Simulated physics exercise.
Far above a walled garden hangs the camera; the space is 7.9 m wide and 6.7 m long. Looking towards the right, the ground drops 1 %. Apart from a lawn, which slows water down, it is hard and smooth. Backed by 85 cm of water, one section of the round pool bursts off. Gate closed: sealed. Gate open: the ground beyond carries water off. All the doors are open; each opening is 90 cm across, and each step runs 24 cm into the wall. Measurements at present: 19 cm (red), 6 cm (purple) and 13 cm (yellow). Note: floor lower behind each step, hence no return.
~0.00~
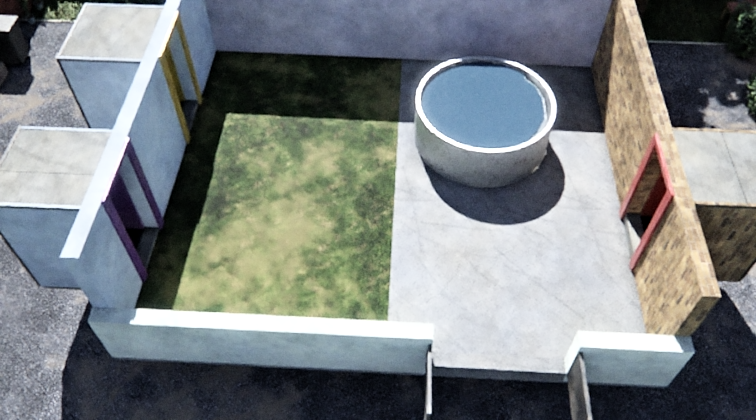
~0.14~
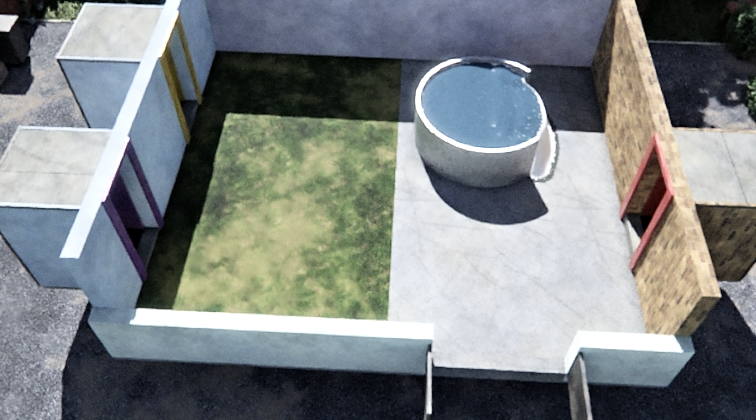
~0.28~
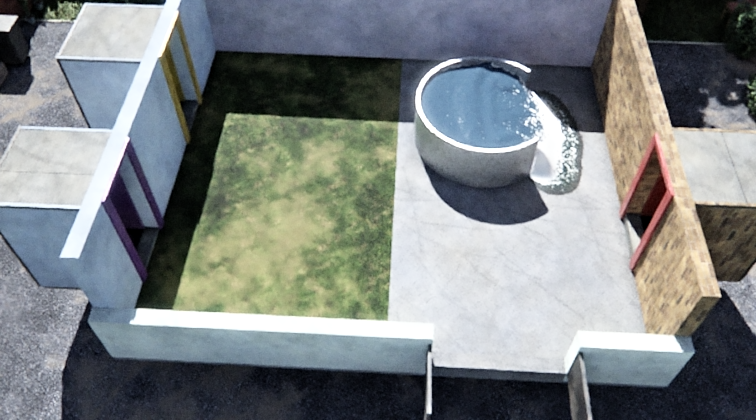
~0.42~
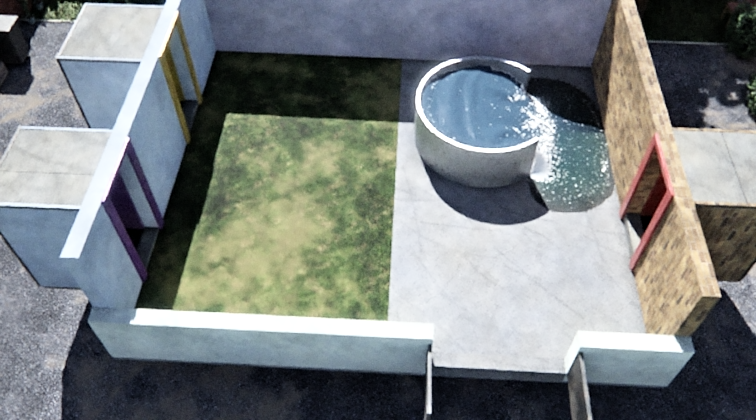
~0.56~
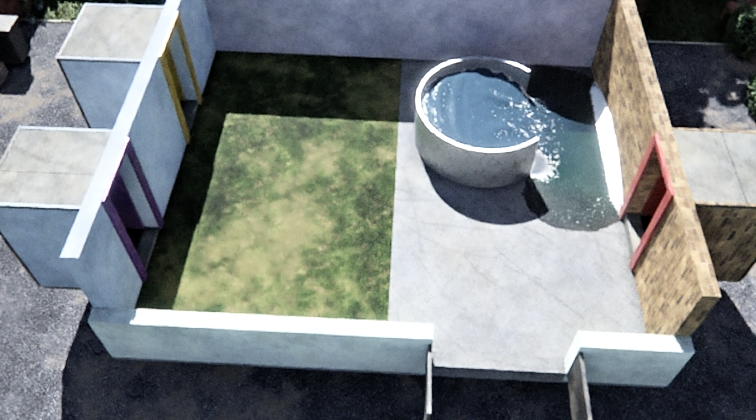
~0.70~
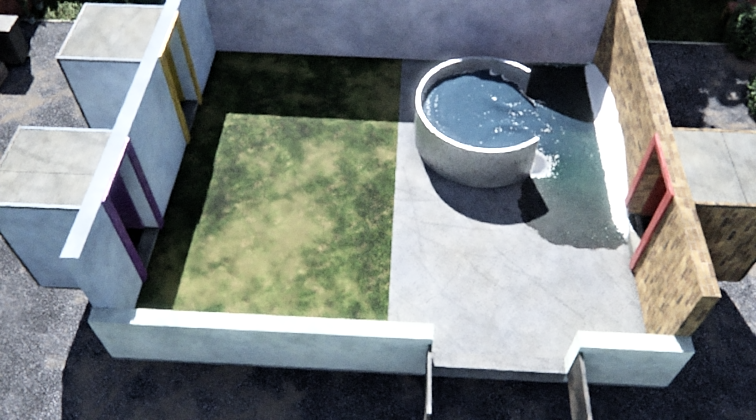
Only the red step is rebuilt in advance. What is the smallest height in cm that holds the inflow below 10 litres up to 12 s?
At least 16 cm.
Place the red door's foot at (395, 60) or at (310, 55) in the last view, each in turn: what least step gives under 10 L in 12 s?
About 9.0 cm, then about 6.5 cm.
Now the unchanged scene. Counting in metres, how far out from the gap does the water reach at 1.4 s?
Around 4.6 m from the gap.
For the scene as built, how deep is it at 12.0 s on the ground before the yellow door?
The depth there is around 3.5 cm.
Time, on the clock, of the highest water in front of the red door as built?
Near 1.6 s.
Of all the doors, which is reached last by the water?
It's the purple door, I'd say.
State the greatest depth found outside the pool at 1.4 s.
About 61 cm at most.
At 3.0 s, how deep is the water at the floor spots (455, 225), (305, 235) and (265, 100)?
Respectively 0 cm, 0 cm and 0 cm.
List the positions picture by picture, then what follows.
The first picture shows still water, 85 cm deep, in the round pool at (485, 104); the red door at (645, 204) is dry.
In the second picture, the gap is at (545, 130), the front 0.3 m out at (547, 178); the back of the round pool holds 85 cm.
In the third picture, water pours out at (544, 130) and has run 0.8 m, to (571, 187); about 12 cm deep outside, 85 cm at the back.
In the fourth picture, the front is at (606, 194), 1.3 m from the gap at (544, 132); 4.0 m2 of floor is wet, 83 cm left at the back.
In the fifth picture, the gap is at (544, 133), the front 1.8 m out at (593, 81); the back of the round pool holds 74 cm.
In the sixth picture, the front is at (626, 241), 2.1 m from the gap at (544, 132); 6.5 m2 of floor is wet, 74 cm left at the back; water is at the red door at (645, 204).
After 1.4 s water covers 15 % of the floor, deepest (61 cm) near (590, 142); 19 cm at the red door, 1 litre in over its 19 cm step.
After 3.0 s water covers 40 % of the floor, deepest (36 cm) near (586, 79); 14 cm at the red door, 3 litres in over its 19 cm step.
After 12.0 s water covers 100 % of the floor; 9 cm at the red door, 4 litres in over its 19 cm step.
At the red door as built, the water arrived by 0.7 s and peaked near 21 cm at 1.6 s.
Run again over the same 12 s with other heights there, 27 litres in over 12.5 cm, 3 litres over 20 cm. The limit of 10 litres is kept from about 16 cm up.
